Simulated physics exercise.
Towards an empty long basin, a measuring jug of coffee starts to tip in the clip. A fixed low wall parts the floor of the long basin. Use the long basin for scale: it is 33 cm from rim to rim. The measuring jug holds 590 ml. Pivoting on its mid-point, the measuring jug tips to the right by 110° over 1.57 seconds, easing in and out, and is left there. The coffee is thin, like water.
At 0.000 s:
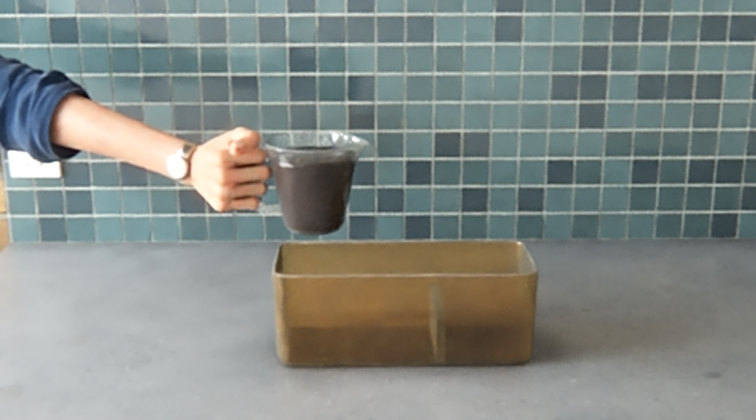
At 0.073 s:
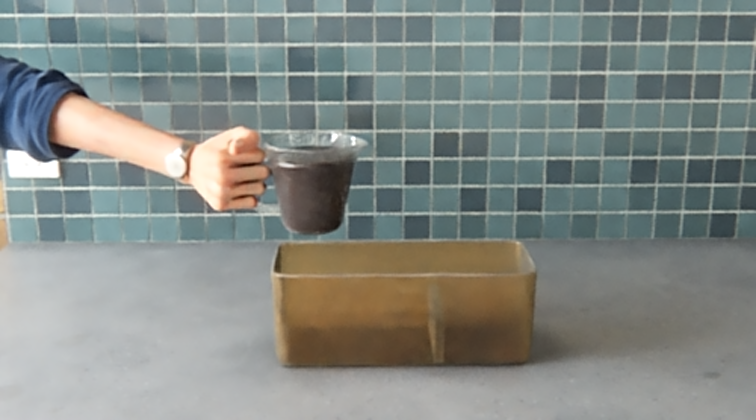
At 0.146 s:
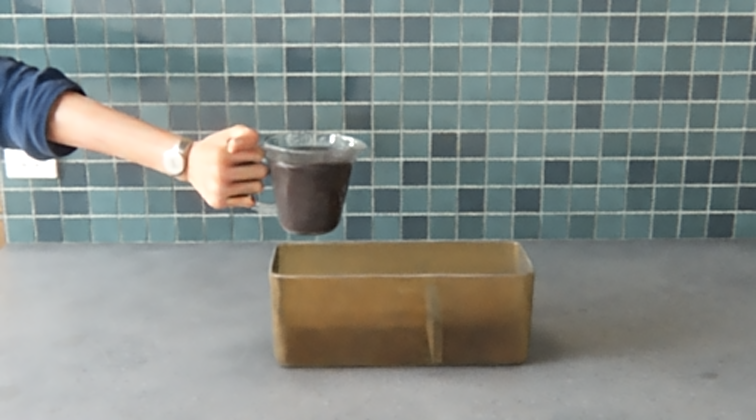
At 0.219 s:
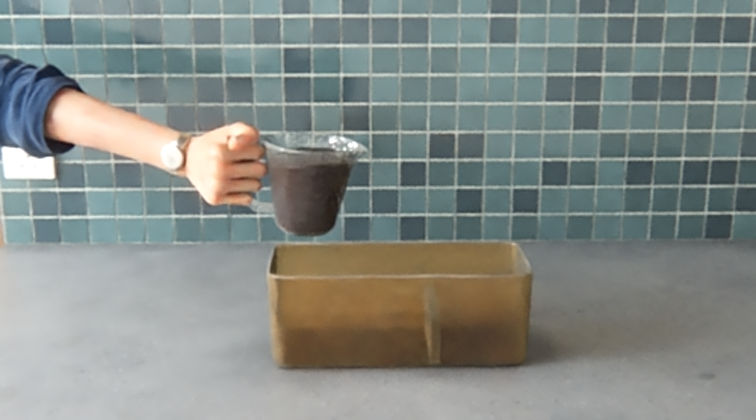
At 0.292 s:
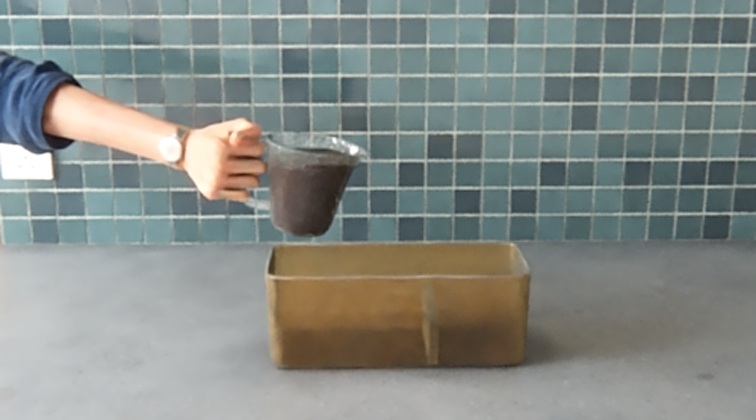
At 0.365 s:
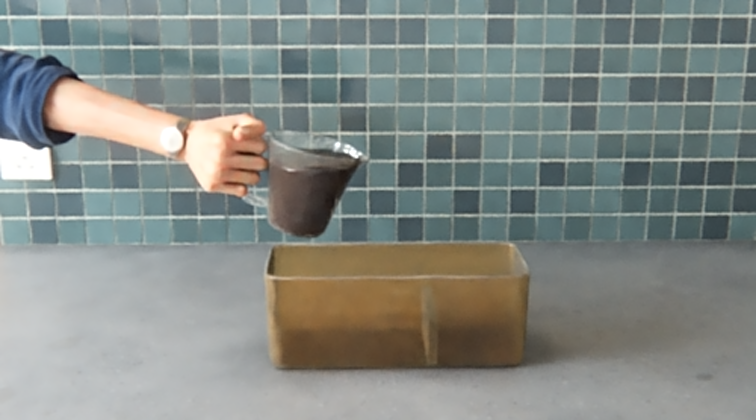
On a grey countertop before a blue-green tiled wall, a hand wearing a watch holds a clear measuring jug of dark coffee above a long, brownish basin, then slowly tilts the jug slightly to the right.
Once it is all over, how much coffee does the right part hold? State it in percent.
The right part holds about 6 per cent.
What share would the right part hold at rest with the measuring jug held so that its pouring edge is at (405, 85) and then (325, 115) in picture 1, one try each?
Respectively 85 and 0 %.
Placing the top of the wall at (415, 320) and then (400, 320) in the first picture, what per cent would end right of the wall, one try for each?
One try each: Around 55 percent and then around 80 percent.
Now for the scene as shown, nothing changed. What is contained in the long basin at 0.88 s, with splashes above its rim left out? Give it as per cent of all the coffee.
Some 18 per cent.
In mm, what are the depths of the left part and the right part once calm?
Some 22 mm on the left and some 2 mm on the right.
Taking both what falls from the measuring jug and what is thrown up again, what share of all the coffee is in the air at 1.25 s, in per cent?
Something like 6 per cent is in the air then.
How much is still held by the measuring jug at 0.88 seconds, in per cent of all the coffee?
Near 66 in a hundred.
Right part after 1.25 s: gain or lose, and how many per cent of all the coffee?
Change: Increase, about 1.
By 0.88 s the tilt is 65° and 66 per cent is still to pour, 16 is left of the wall and 2 right of it.
By 1.25 s the tilt is 99° and 10 per cent is still to pour, 79 is left of the wall and 5 right of it.
By 1.64 s the tilt is 110° and 0 per cent is still to pour, 93 is left of the wall and 6 right of it.
By 2.07 s the tilt is 110° and 0 per cent is still to pour, 93 is left of the wall and 6 right of it.
At rest 93 per cent lies left of the wall, 6 right of it and 1 outside.
